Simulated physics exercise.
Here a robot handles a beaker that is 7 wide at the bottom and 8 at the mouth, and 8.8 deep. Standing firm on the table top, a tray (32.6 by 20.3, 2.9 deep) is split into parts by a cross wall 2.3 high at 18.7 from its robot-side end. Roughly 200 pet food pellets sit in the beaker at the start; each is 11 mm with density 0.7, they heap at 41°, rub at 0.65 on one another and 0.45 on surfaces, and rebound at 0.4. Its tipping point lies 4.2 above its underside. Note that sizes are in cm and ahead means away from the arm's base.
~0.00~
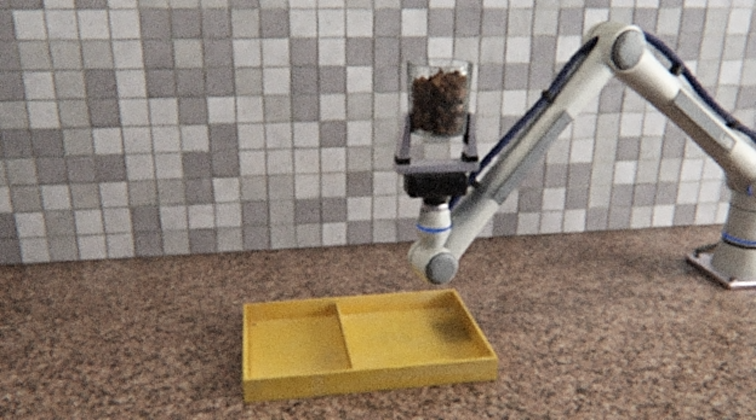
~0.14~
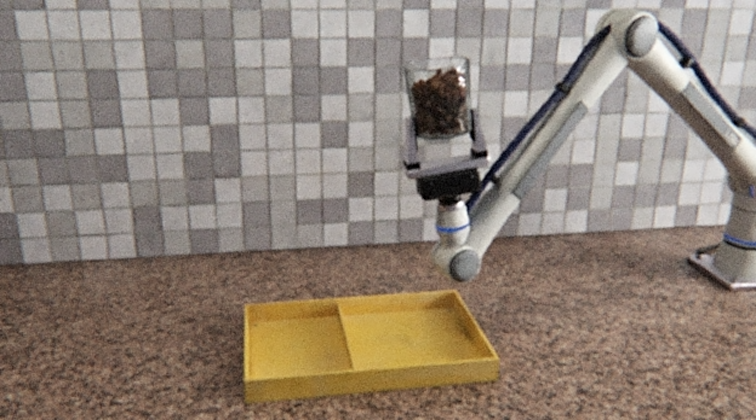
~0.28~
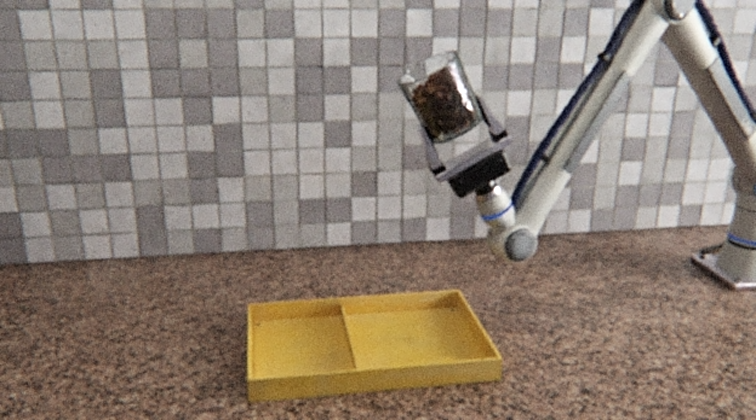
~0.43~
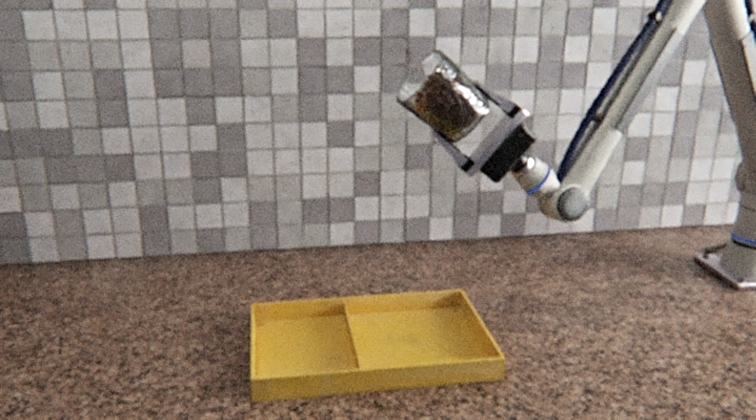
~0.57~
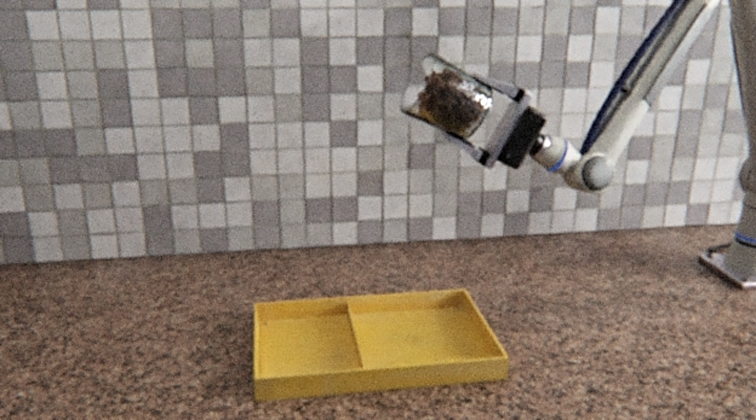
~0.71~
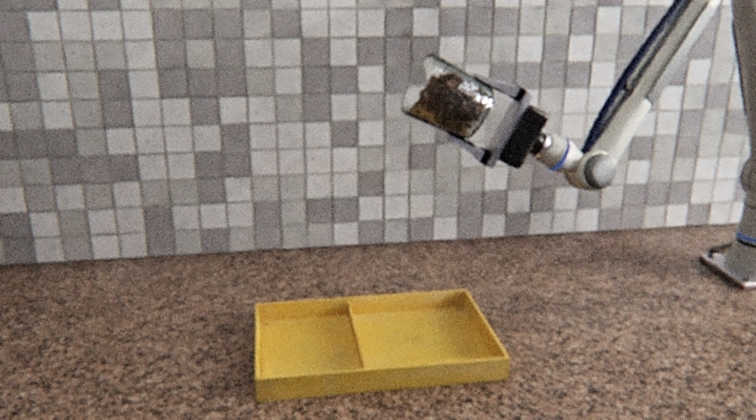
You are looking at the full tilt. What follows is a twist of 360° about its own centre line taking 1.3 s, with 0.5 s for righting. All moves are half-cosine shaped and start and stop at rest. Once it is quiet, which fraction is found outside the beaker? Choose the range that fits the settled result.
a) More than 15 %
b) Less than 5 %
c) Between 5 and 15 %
b, less than 5 %.
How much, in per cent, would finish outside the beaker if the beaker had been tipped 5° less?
It would come to about 0 percent.
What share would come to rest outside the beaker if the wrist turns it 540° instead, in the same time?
Then about 0 per cent.
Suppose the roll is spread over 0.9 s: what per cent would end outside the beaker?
Then: Approx. 0 %.
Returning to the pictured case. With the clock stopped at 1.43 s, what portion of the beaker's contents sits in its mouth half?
Some 40 per cent.
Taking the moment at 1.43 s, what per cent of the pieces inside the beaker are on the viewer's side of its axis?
Around 55 percent.
After 1.43 s, tipped 63°, highest piece 39 above the table; 198 in the beaker, 1 in flight or on a rim.
After 2.15 s, tipped 52°, highest piece 39 above the table; 196 in the beaker, 3 in the robot-side part.
After 2.71 s, upright, highest piece 40 above the table; 196 in the beaker, 2 in the robot-side part, 1 in the far-side part.
After 3.41 s, upright, highest piece 40 above the table; 196 in the beaker, 2 in the robot-side part, 1 in the far-side part.
In the end, 196 in the beaker, 2 in the robot-side part, 1 in the far-side part. That is 2 % outside the beaker.
